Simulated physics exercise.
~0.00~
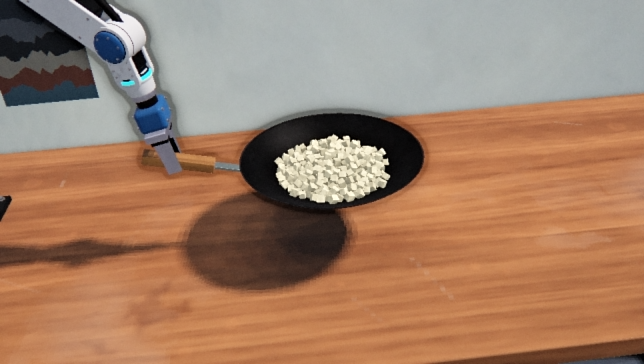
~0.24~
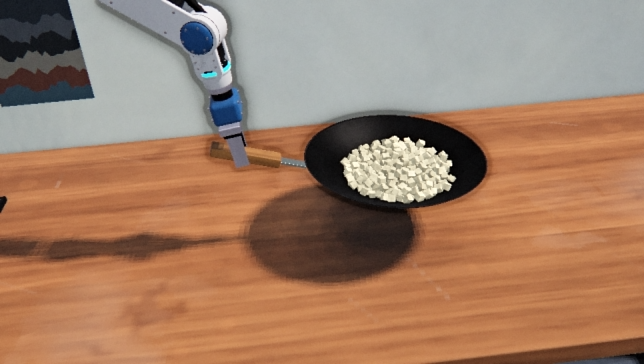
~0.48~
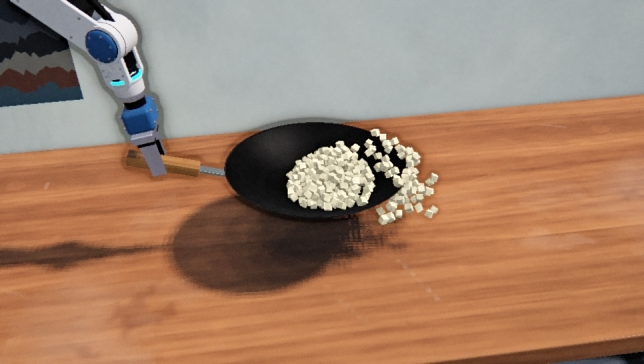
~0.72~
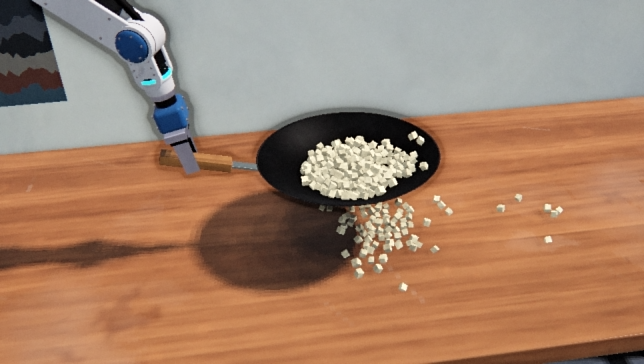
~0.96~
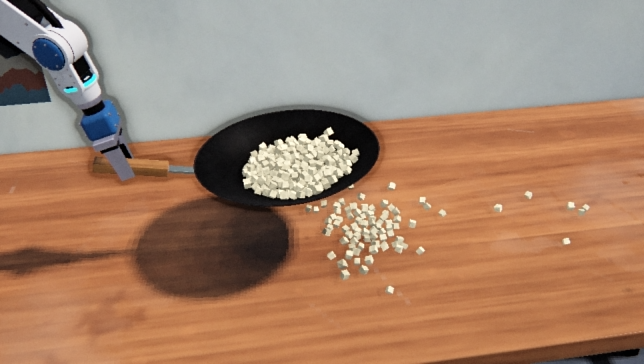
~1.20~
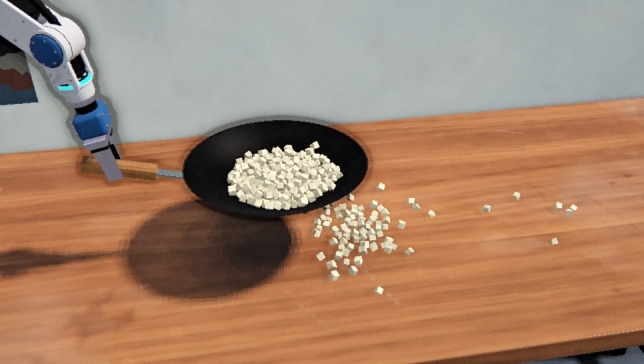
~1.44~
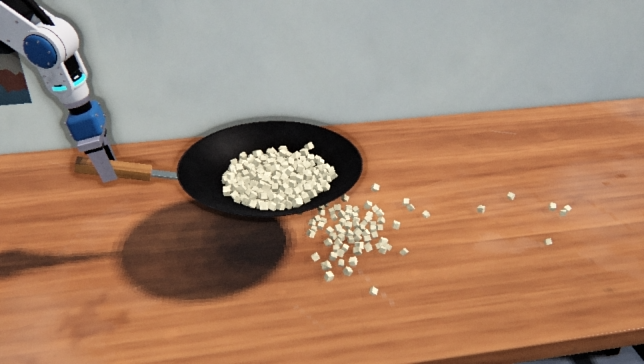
Over a wooden table, a robot arm jerks a wok back and forth, spilling some pale cubes.
